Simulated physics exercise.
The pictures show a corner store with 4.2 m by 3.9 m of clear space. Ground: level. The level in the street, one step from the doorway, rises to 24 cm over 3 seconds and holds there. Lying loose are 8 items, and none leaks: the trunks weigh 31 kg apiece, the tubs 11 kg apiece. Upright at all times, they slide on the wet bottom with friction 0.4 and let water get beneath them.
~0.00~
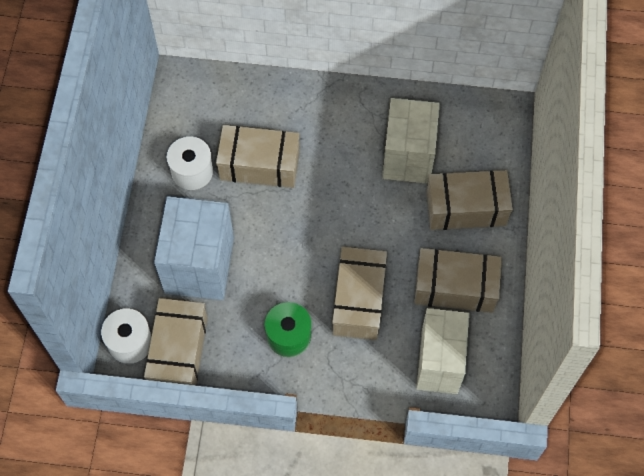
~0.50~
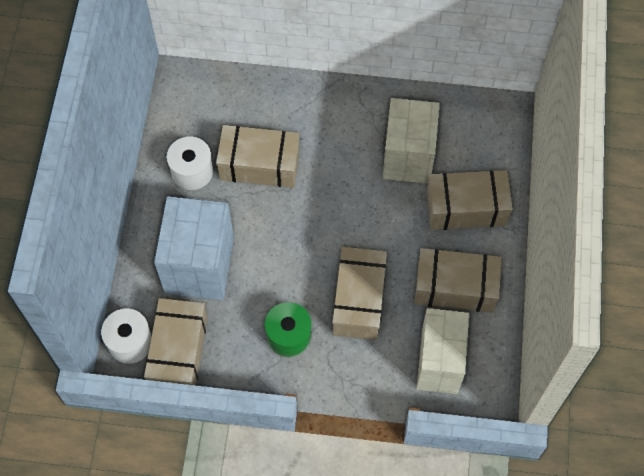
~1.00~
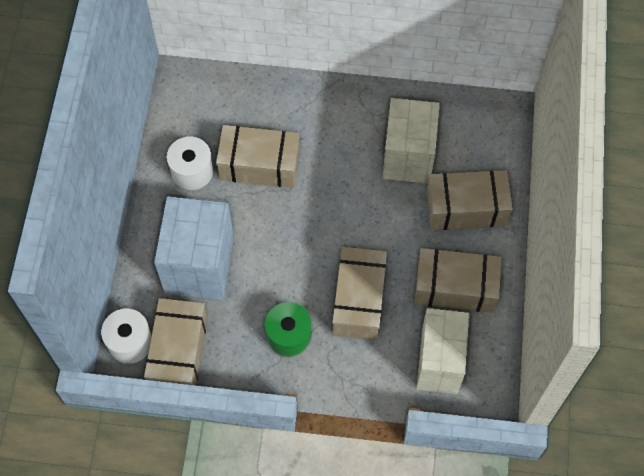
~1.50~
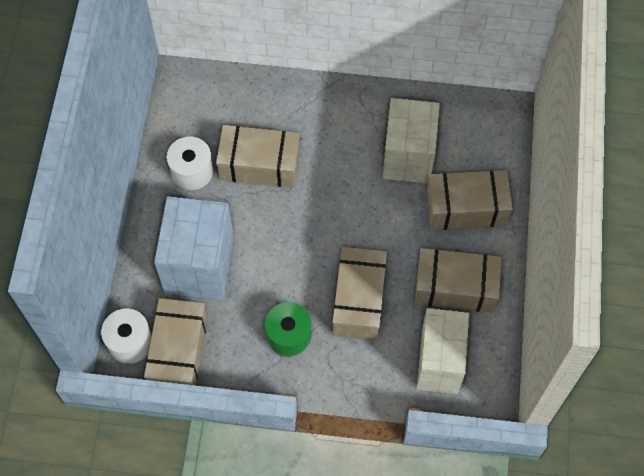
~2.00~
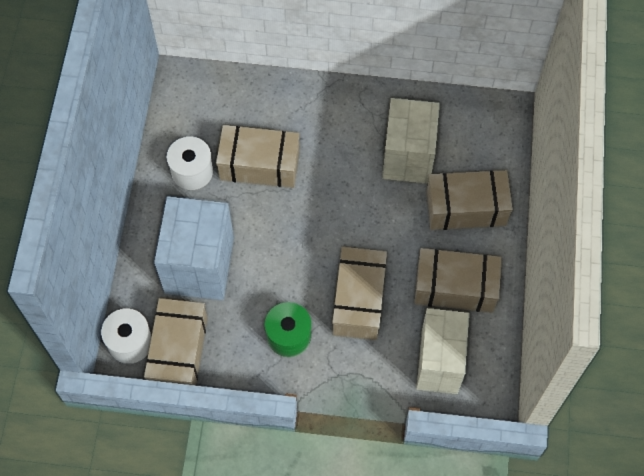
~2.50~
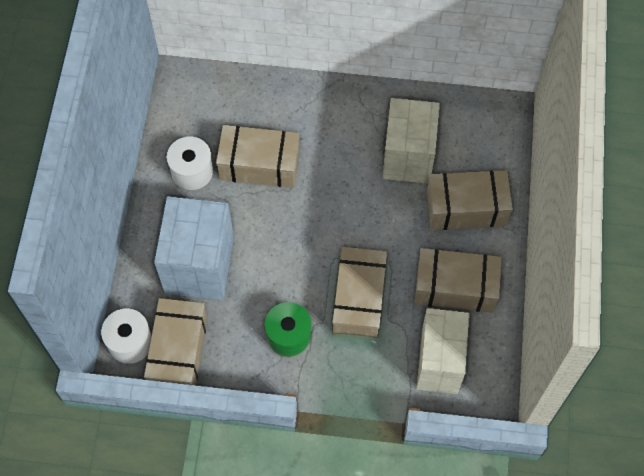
Murky green water spreads over the brick-coloured paving around a small roofless store, seen from a fixed, high angle, then covers the pale step and creeps through the front doorway onto the grey floor. Inside, strapped brown boxes, pale blocks and two white tubs stand around, with a blue block at left and a green tub near the doorway. None of these objects moves.
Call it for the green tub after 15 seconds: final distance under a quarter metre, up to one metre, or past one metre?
Past one metre.
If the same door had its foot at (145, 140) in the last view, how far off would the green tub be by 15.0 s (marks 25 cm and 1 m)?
You'd see the green tub edge over a bit.
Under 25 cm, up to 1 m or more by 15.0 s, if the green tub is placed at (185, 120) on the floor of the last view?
Well, it gets a small push.
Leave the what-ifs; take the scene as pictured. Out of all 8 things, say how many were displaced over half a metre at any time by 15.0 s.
Total: 6.
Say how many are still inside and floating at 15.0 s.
At that time, 7.
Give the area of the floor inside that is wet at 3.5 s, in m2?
Somewhere around 3.5 m2, roughly.
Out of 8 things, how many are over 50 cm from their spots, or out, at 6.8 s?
The number by then is 3.
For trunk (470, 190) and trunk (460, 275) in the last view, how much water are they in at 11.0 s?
Roughly 13 and 10 cm.
After 3.5 s the green tub is near (256, 310), 0.3 m from its start, aground; 0 afloat.
After 6.8 s the green tub is near (234, 305), 0.6 m from its start, aground; 1 afloat.
After 11.0 s the green tub is near (250, 298), 0.5 m from its start, afloat; 8 afloat.
After 15.0 s the green tub is near (259, 105), 2.4 m from its start, afloat; 7 afloat.
